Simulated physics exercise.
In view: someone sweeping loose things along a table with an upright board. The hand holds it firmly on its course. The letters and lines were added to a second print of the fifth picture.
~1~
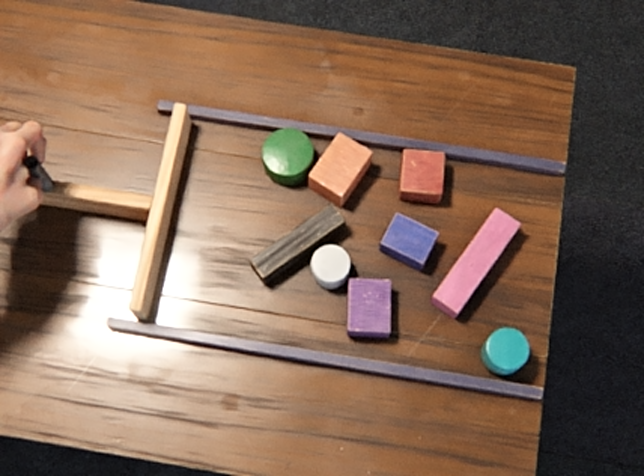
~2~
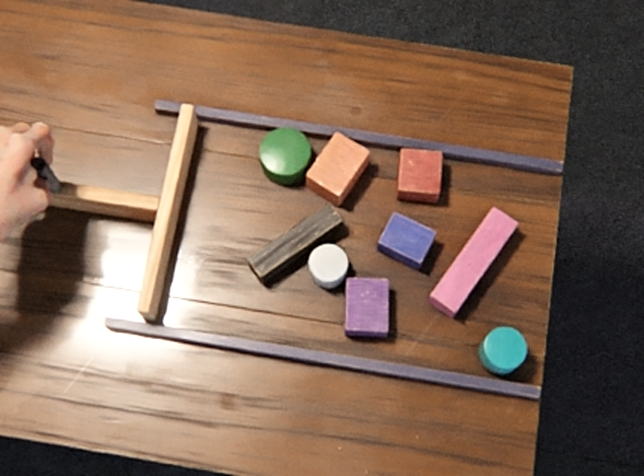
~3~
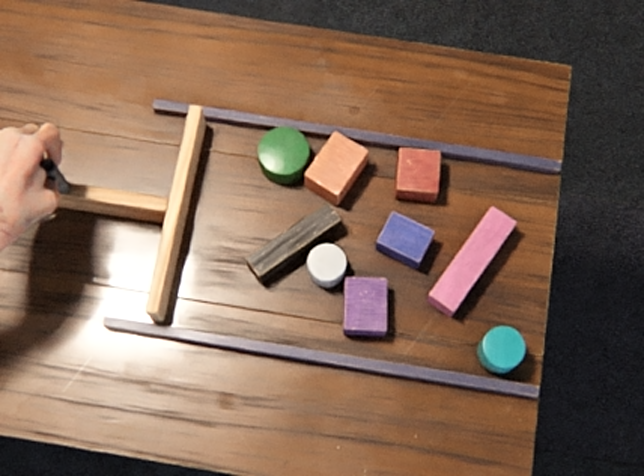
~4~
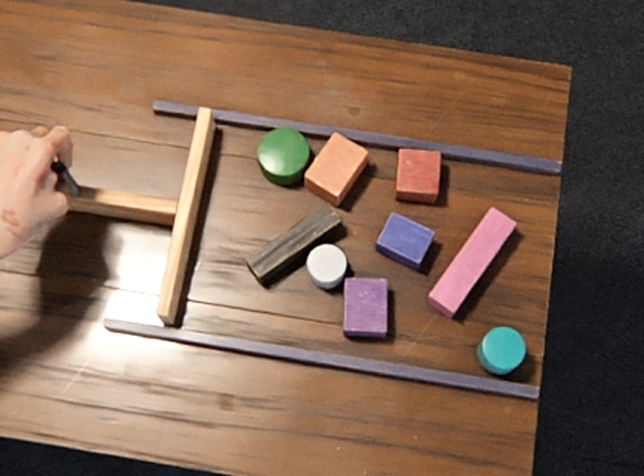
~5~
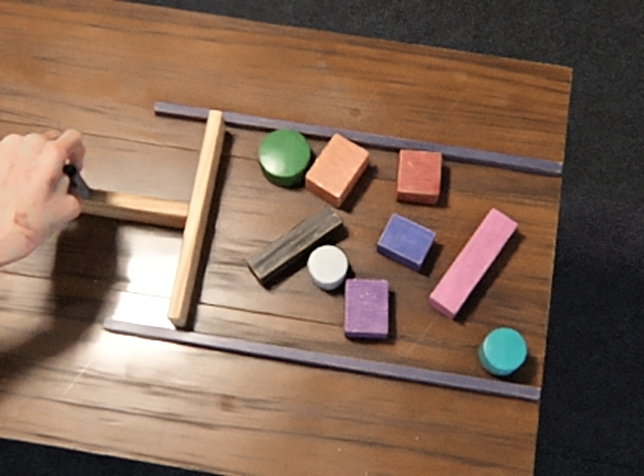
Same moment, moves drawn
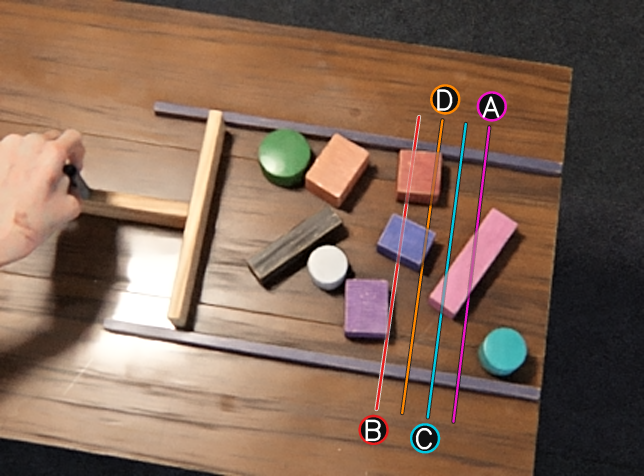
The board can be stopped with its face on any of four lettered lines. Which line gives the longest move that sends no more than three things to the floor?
Up to line A.
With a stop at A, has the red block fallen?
Yes.
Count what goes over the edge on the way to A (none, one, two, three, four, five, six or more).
By then, two.
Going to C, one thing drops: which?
The red block.
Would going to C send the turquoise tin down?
No.
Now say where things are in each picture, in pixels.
Purple block (369, 308); blue block (409, 242); white tin (331, 267), in the first frame.
Board (165, 204); red block (419, 176), in the second frame.
Board (174, 205); green tin (285, 156), in the third frame.
Board (184, 208); pink bar (471, 262), in the fourth frame.
Board (195, 211); purple block (366, 309); blue block (406, 242); white tin (328, 268), in the fifth frame.
On the marked copy, A at (472, 268); B at (399, 256); C at (448, 264); D at (423, 260).
Taking A. A third of the way, board (296, 227); red block (427, 176); green tin (341, 164).
Two thirds of the way, board (396, 242); red block (523, 189); pink bar (489, 269).
When it is over, board (473, 254); red block over the edge; pink bar over the edge; two fallen.
As for the rest, B is within the limit but short; C is within the limit but short; D is within the limit but short.
